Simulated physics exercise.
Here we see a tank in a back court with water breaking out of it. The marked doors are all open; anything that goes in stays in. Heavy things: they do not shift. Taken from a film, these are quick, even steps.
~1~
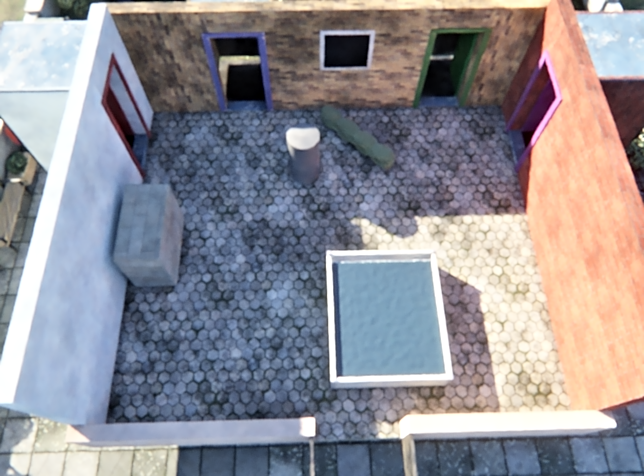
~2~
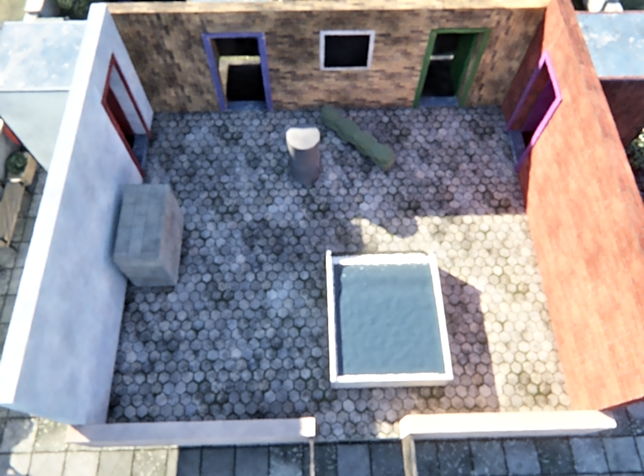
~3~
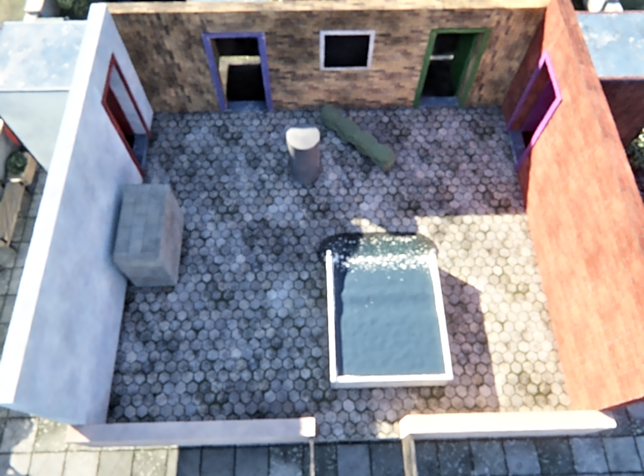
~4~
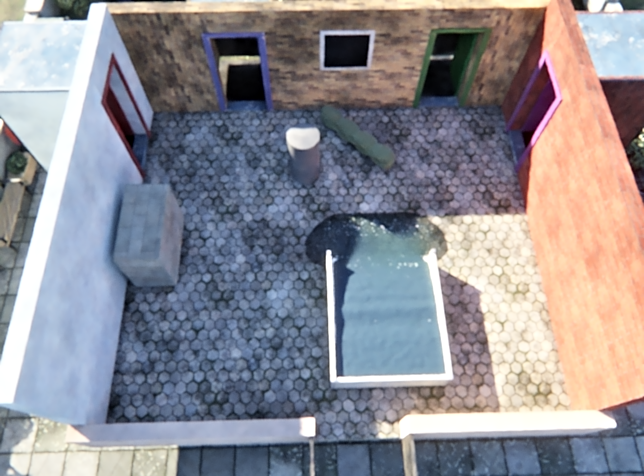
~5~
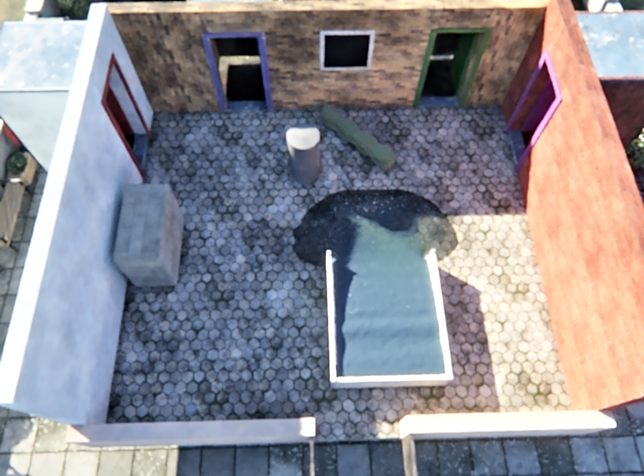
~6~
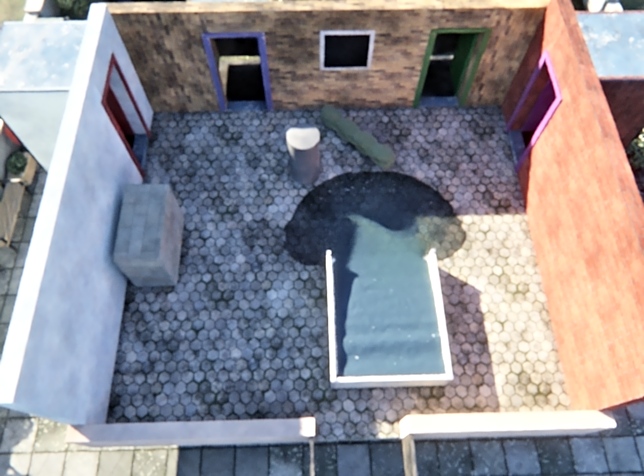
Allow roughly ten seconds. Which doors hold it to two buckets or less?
Red door: Yes, blue door: No, purple door: Yes, green door: No.
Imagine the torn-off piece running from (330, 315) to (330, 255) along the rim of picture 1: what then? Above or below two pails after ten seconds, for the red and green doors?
Red door: Under the line; green door: Under the line.
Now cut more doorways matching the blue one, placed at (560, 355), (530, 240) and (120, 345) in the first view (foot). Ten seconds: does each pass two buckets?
Each in turn, the new doors: Remains within bounds, remains within bounds, remains within bounds.
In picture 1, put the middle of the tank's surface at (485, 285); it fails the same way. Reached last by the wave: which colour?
Answer: The one in red.
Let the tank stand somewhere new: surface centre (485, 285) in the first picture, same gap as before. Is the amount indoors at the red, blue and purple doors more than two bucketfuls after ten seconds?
Log: Red door misses the mark; blue door misses the mark; purple door misses the mark.
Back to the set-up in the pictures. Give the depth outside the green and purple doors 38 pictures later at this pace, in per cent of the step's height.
I'd put the first at close to 190 per cent and the second at close to 50 per cent.
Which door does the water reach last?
It is the red door.
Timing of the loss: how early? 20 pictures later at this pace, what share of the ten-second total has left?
Working it through, I arrive at 45 per cent.
A moment on, water covers 20 % of the floor; the red door not reached, the blue door not reached, the purple door not reached, the green door not reached.
Next, water covers 35 % of the floor; the red door not reached, the blue door wet at the sill, nothing in, the purple door not reached, the green door under two buckets in.
Then, water covers 50 % of the floor; the red door wet at the sill, nothing in, the blue door under two buckets in, the purple door wet at the sill, nothing in, the green door over two buckets in.
Later, water covers 60 % of the floor; the red door wet at the sill, nothing in, the blue door over two buckets in, the purple door wet at the sill, nothing in, the green door far over two buckets in.
In the end, water covers 90 % of the floor; the red door wet at the sill, nothing in, the blue door over two buckets in, the purple door wet at the sill, nothing in, the green door far over two buckets in.
